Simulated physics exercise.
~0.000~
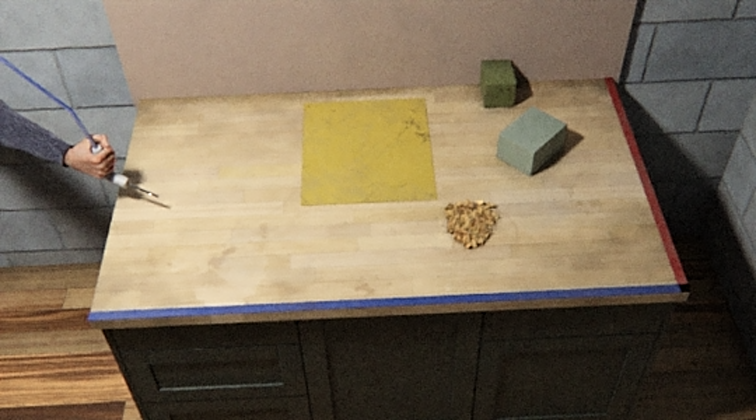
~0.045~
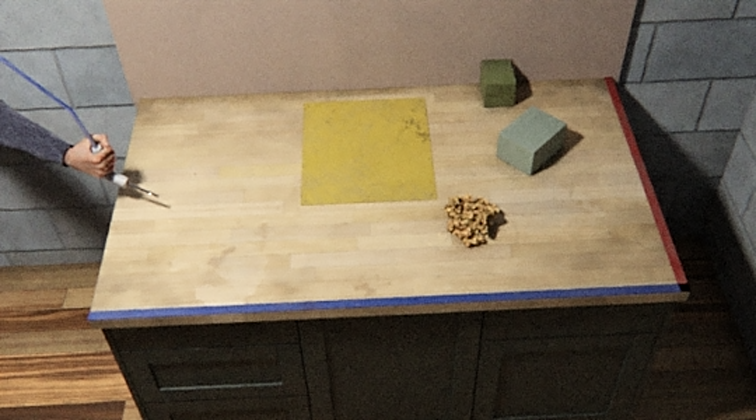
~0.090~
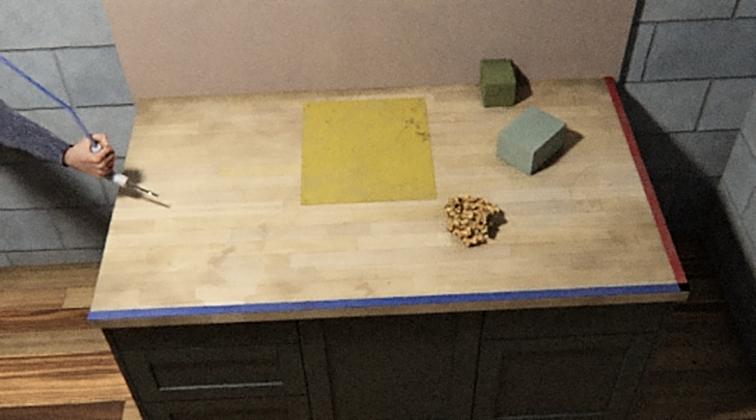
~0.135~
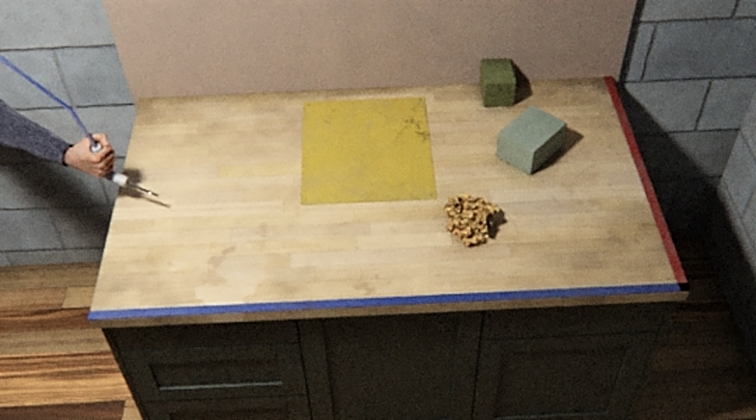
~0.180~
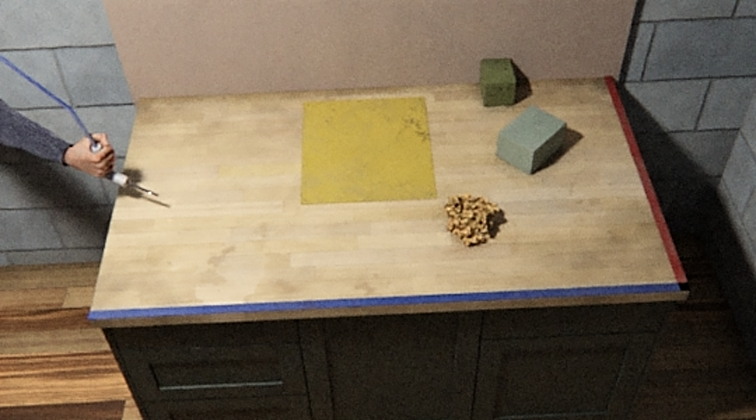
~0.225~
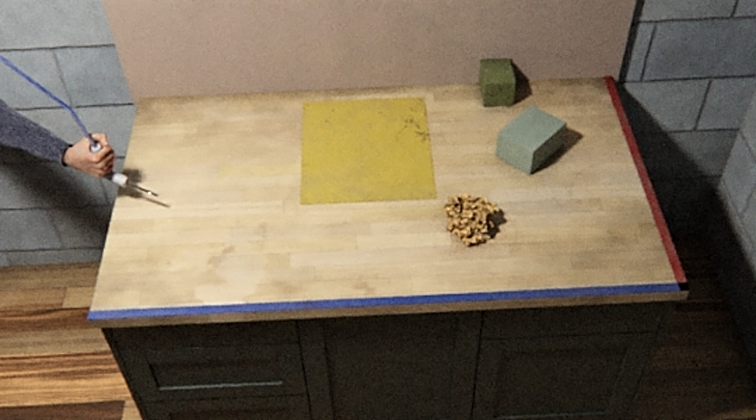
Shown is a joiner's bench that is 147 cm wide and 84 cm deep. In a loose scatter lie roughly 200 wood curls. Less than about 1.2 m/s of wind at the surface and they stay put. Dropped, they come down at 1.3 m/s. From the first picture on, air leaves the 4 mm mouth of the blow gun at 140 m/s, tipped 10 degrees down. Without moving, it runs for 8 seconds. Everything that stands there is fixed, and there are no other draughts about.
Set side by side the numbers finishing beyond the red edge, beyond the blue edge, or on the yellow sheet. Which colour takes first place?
The red one.
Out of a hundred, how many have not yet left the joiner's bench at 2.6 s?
I'd estimate about 10 per cent.
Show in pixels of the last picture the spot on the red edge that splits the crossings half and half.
I'd point to somewhere near (671, 240).
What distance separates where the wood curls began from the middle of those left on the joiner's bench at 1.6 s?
Around 40 cm from the start.
After 1.6 s, 50 % are on the move or not yet settled, 2 % are over the blue edge, 0 % on the yellow sheet and 60 % over the red edge; the middle of those still in play is near (612, 201).
After 2.6 s, 12 % are on the move or not yet settled, 2 % are over the blue edge, 0 % on the yellow sheet and 90 % over the red edge.
After 4.4 s, 3 % are on the move or not yet settled, 2 % are over the blue edge, 0 % on the yellow sheet and 96 % over the red edge.
After 8.0 s, at the end, 2 % are over the blue edge, 0 % on the yellow sheet and 97 % over the red edge.
